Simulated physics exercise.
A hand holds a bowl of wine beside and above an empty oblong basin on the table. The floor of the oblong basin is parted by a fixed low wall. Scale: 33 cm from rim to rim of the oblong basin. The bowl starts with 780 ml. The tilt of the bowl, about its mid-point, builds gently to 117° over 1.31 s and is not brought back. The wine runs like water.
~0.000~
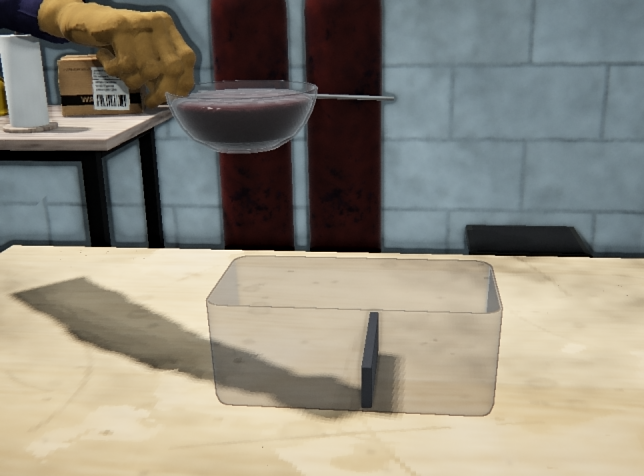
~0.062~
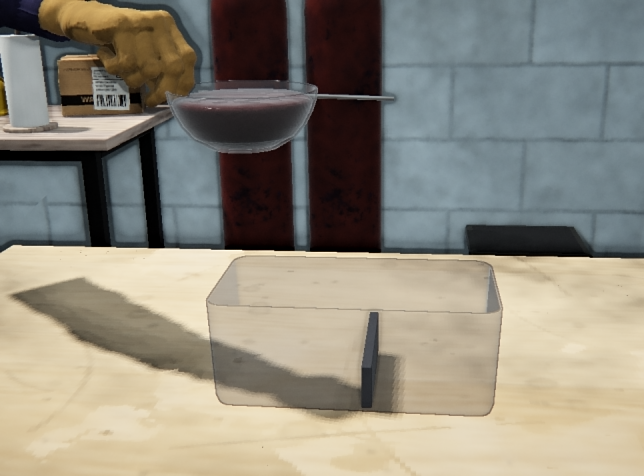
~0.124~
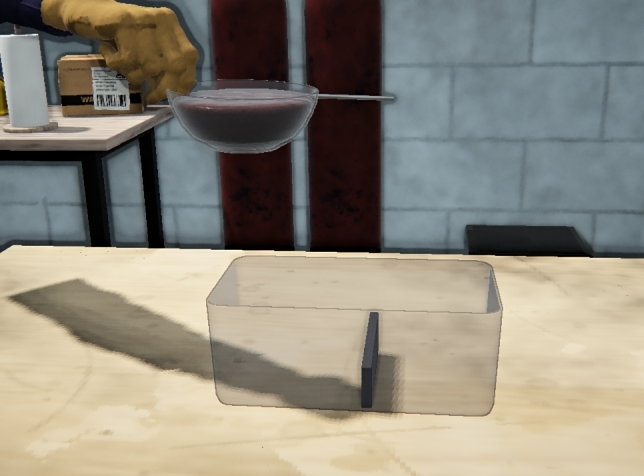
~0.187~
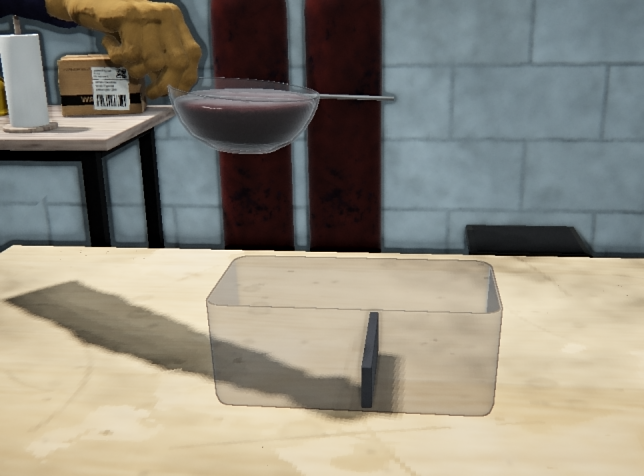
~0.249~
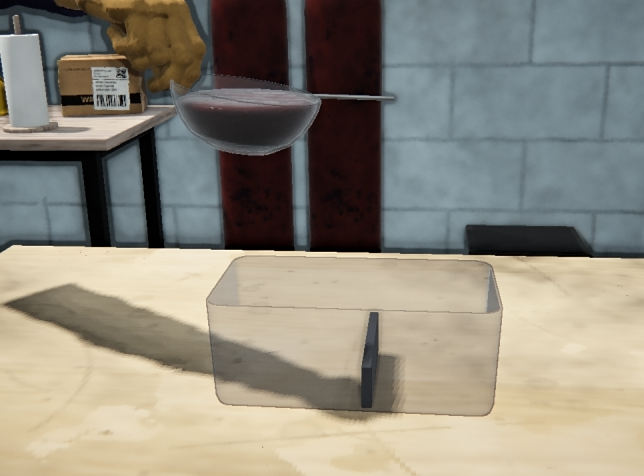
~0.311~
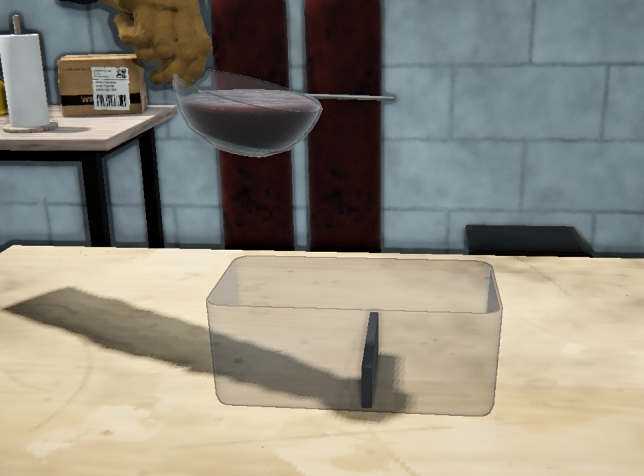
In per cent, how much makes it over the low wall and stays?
About 69 per cent.
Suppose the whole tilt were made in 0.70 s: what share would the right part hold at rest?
In that case some 50 per cent.
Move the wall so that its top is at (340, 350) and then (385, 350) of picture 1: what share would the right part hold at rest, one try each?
First 80, then 55 per cent.
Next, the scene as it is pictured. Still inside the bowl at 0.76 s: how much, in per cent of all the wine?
Near 20 in a hundred.
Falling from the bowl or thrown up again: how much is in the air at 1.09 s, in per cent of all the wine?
About 1 per cent.
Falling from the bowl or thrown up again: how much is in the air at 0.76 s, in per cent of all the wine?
Near 42 in a hundred.
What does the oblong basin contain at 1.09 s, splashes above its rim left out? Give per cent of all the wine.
Near 98 in a hundred.
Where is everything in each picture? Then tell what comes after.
In the first frame, it leans 0°; its right rim is at (316, 91); the wine meets the walls at (176, 98) and (313, 98); the oblong basin's rim runs from (221, 280) to (496, 287); the wall's top is at (371, 339).
In the second frame, it leans 1°; its right rim is at (316, 91); the wine meets the walls at (176, 97) and (313, 99).
In the third frame, it leans 3°; its right rim is at (317, 94); the wine meets the walls at (177, 96) and (314, 100).
In the fourth frame, it leans 6°; its right rim is at (318, 98); the wine meets the walls at (179, 96) and (316, 101).
In the fifth frame, it leans 10°; its right rim is at (319, 104); the wine meets the walls at (181, 96) and (318, 101).
In the sixth frame, it leans 16°; its right rim is at (320, 112); the wine meets the walls at (185, 97) and (318, 106); 2 per cent is over the edge.
After 0.76 s the tilt is 73° and 19 per cent is still to pour, 5 is left of the wall and 33 right of it.
After 1.09 s the tilt is 109° and 0 per cent is still to pour, 29 is left of the wall and 69 right of it.
After 1.43 s the tilt is 117° and 0 per cent is still to pour, 30 is left of the wall and 69 right of it.
After 1.81 s the tilt is 117° and 0 per cent is still to pour, 30 is left of the wall and 69 right of it.
In the end 30 per cent lies left of the wall, 69 right of it and 1 outside.
